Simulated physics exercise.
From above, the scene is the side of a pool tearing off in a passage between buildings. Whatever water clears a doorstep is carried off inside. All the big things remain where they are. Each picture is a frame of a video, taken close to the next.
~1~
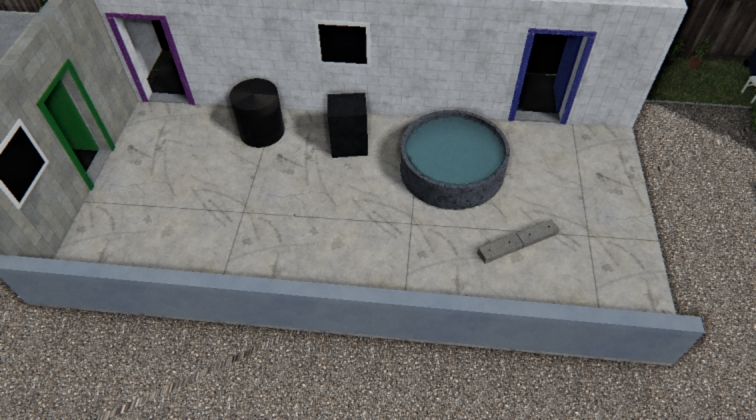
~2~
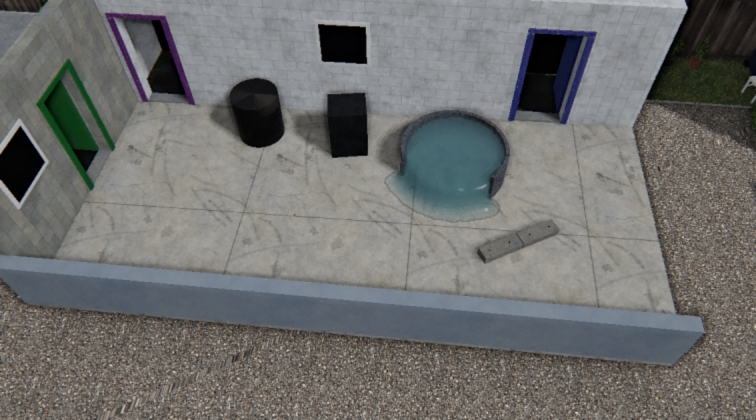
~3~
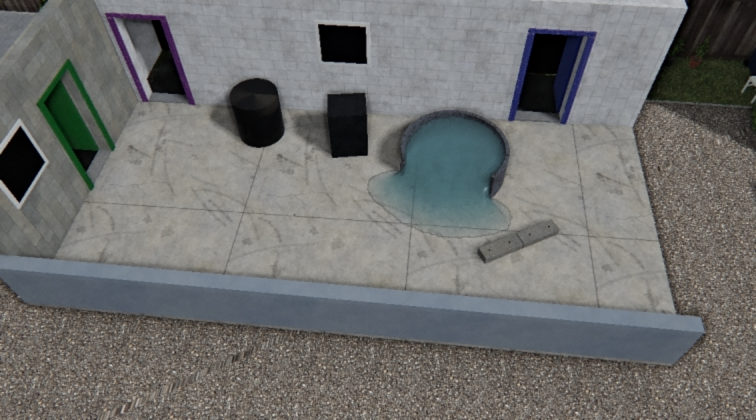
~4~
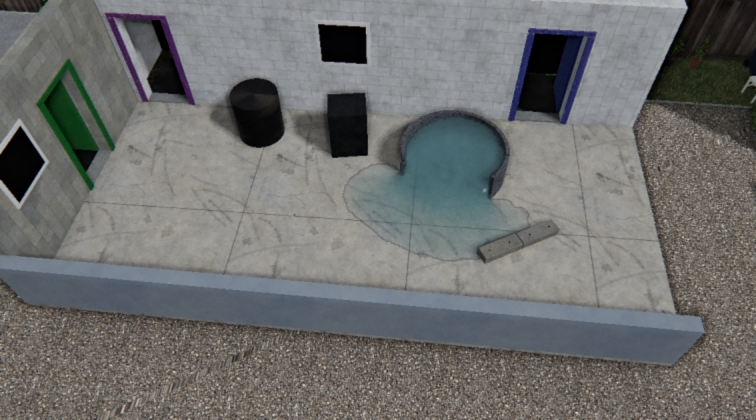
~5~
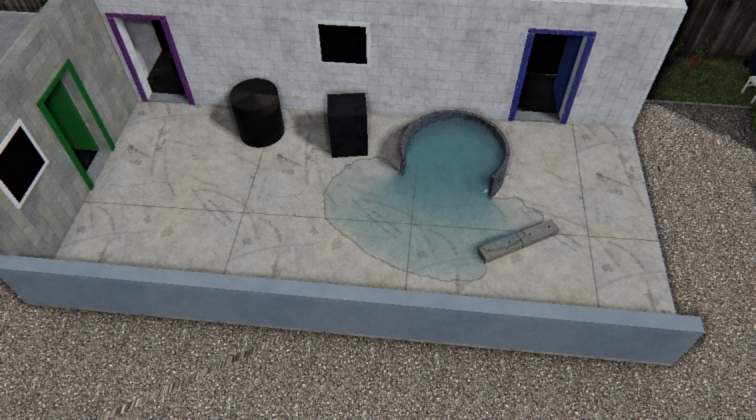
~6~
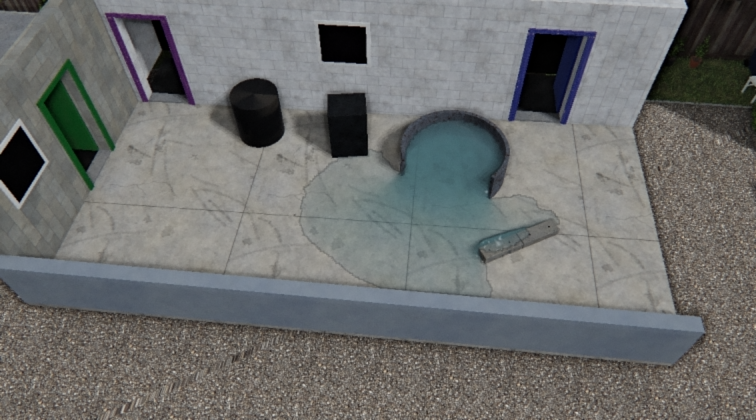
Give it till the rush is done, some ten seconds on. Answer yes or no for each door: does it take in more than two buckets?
Green door: Yes; purple door: Yes; blue door: No.
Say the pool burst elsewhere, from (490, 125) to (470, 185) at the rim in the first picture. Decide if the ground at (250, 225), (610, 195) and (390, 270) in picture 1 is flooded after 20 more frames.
The three spots, in order, are spared, inundated and inundated.
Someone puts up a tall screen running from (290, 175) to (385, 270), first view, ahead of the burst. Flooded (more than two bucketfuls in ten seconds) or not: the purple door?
Result - the purple one remains within bounds.
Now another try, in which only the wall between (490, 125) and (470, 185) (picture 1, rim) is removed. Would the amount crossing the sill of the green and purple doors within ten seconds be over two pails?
Looking at each: The green one admits less, while the purple one admits less.
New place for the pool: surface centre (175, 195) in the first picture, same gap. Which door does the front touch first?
That would be the green-painted one.
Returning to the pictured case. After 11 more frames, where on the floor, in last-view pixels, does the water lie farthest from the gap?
Estimated pixel: (136, 291).
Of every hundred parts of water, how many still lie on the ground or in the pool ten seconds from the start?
Near 82 in a hundred.
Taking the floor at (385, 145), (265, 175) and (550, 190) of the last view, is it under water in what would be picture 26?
Point 1: Not wet; point 2: Not wet; point 3: Drenched.
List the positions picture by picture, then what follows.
In the first picture, the round pool at (455, 150) is whole and still.
In the second picture, water pours out at (438, 198) and has run to (391, 178).
In the third picture, the front is at (374, 182), out from the gap at (438, 200).
In the fourth picture, the front is at (351, 186), out from the gap at (438, 200).
In the fifth picture, water pours out at (438, 201) and has run to (334, 187).
In the sixth picture, the front is at (308, 231), out from the gap at (438, 201).
A moment on, water covers 30 % of the floor; the green door not reached, the purple door not reached, the blue door not reached.
Next, water covers 35 % of the floor; the green door not reached, the purple door not reached, the blue door not reached.
Then, water covers 45 % of the floor; the green door not reached, the purple door not reached, the blue door not reached.
Later, water covers 70 % of the floor; the green door under two buckets in, the purple door under two buckets in, the blue door wet at the sill, nothing in.
In the end, water covers 60 % of the floor; the green door over two buckets in, the purple door far over two buckets in, the blue door wet at the sill, nothing in.
